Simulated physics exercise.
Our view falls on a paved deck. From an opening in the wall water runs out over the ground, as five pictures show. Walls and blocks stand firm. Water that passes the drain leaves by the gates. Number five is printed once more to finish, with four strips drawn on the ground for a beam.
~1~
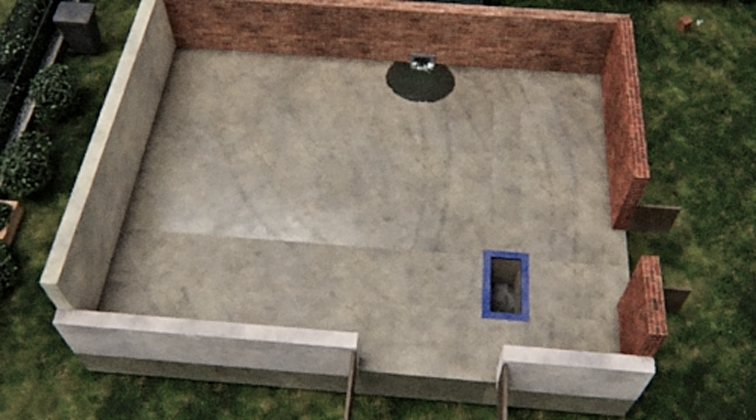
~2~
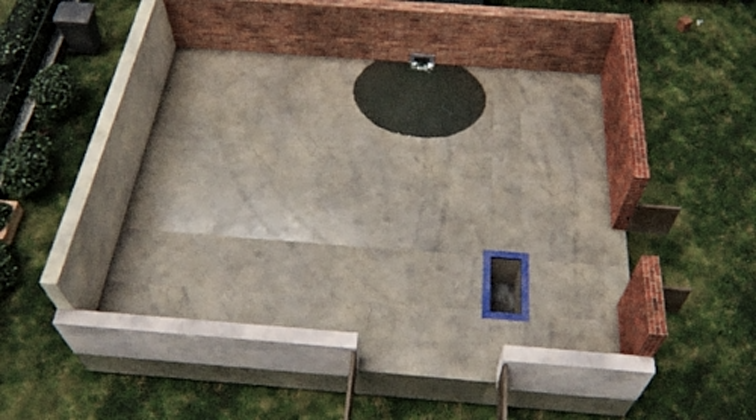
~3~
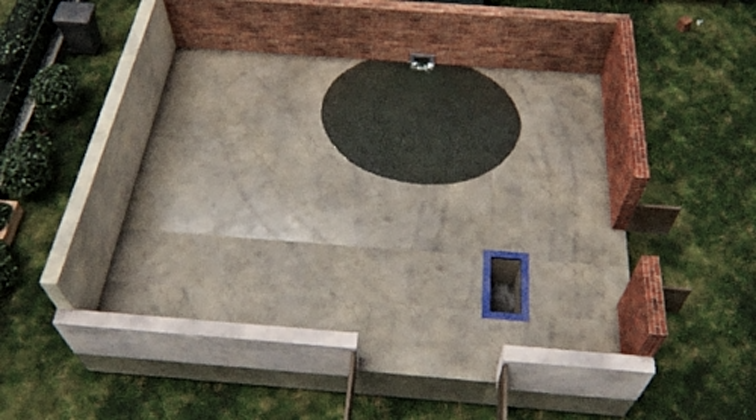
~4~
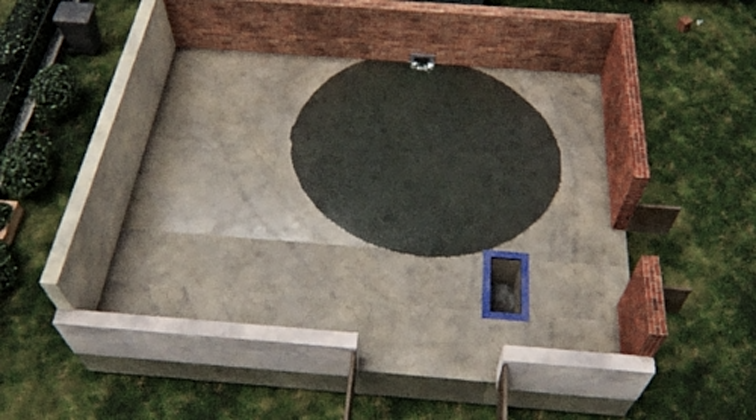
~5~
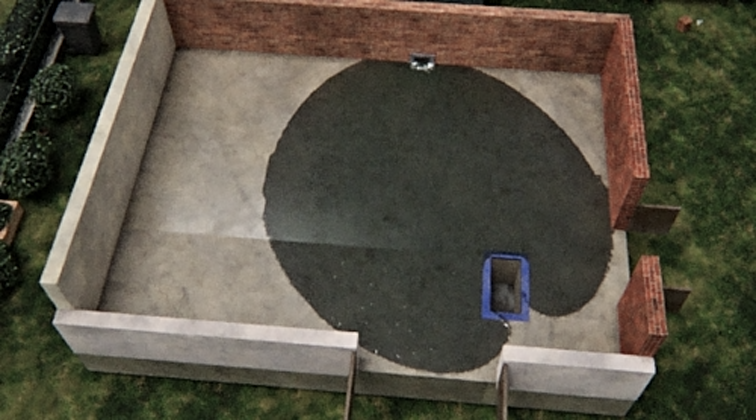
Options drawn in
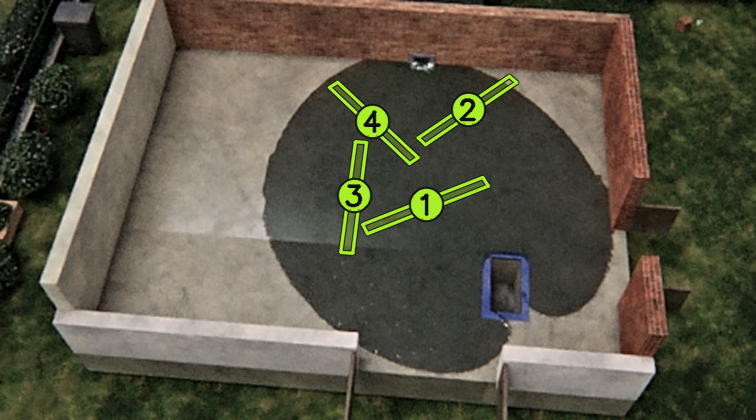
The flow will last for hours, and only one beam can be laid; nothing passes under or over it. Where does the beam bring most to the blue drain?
4 beats the others.
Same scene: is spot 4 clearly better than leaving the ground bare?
Yes, it helps clearly.
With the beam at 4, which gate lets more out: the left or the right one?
More leaves on the left.
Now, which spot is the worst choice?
The answer is 2.
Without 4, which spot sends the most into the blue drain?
That would be 3.
In lime, 1 from (365, 229) to (485, 181); 2 from (421, 141) to (513, 79); 3 from (346, 252) to (361, 142); 4 from (333, 84) to (413, 160).
If 1 is chosen, about 17 % of the stream goes into the blue drain, about 78 % out by the gates.
If 2 is chosen, about 7 % of the stream goes into the blue drain, about 84 % out by the gates.
If 3 is chosen, about 26 % of the stream goes into the blue drain, about 72 % out by the gates.
If 4 is chosen, about 38 % of the stream goes into the blue drain, about 60 % out by the gates.
